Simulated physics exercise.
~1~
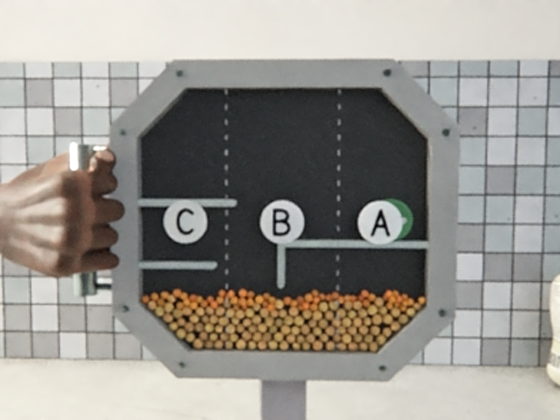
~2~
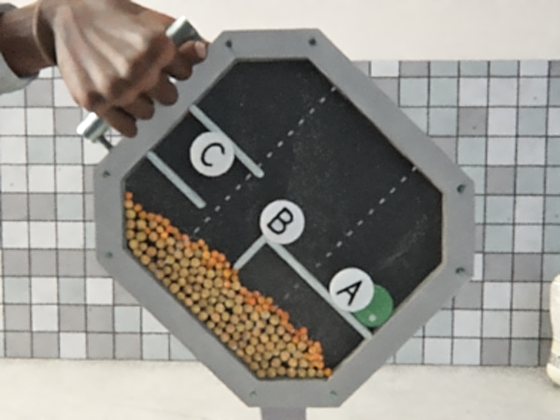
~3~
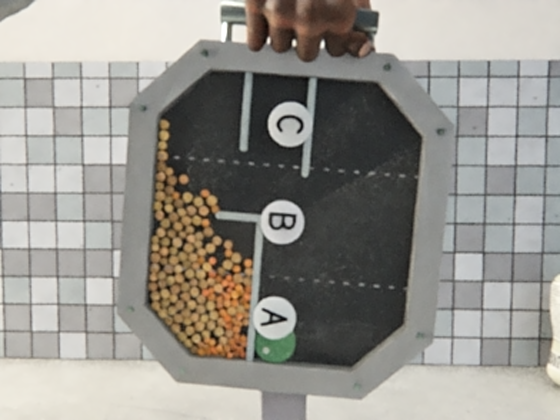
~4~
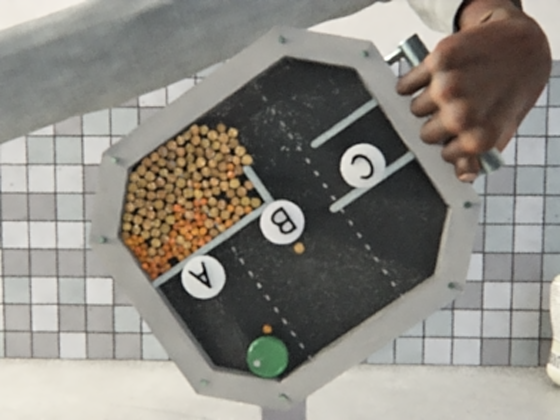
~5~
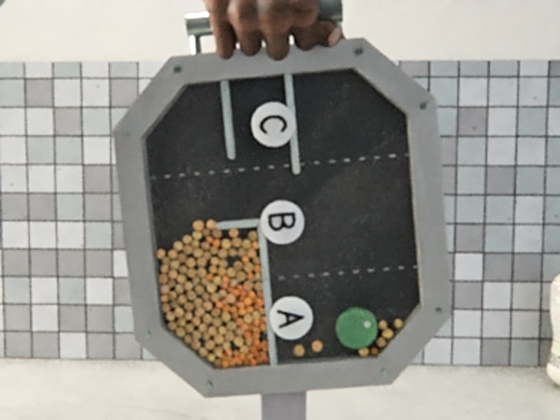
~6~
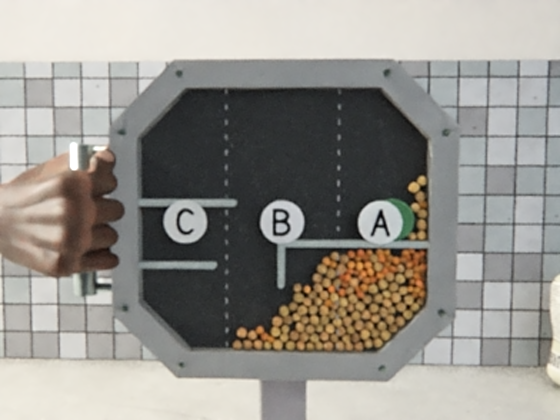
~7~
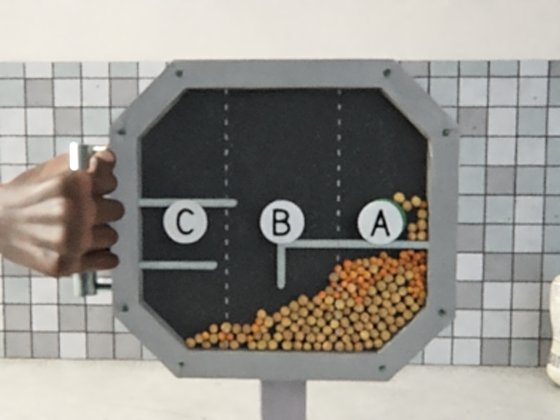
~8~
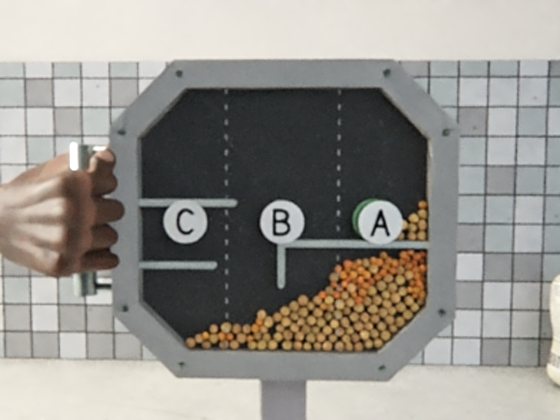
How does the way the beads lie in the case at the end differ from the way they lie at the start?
At the start the beads lie in an even layer across the bottom of the case. At the end they are heaped toward the right, higher under A and thinning out to the left, with a few on the ledge at the right.
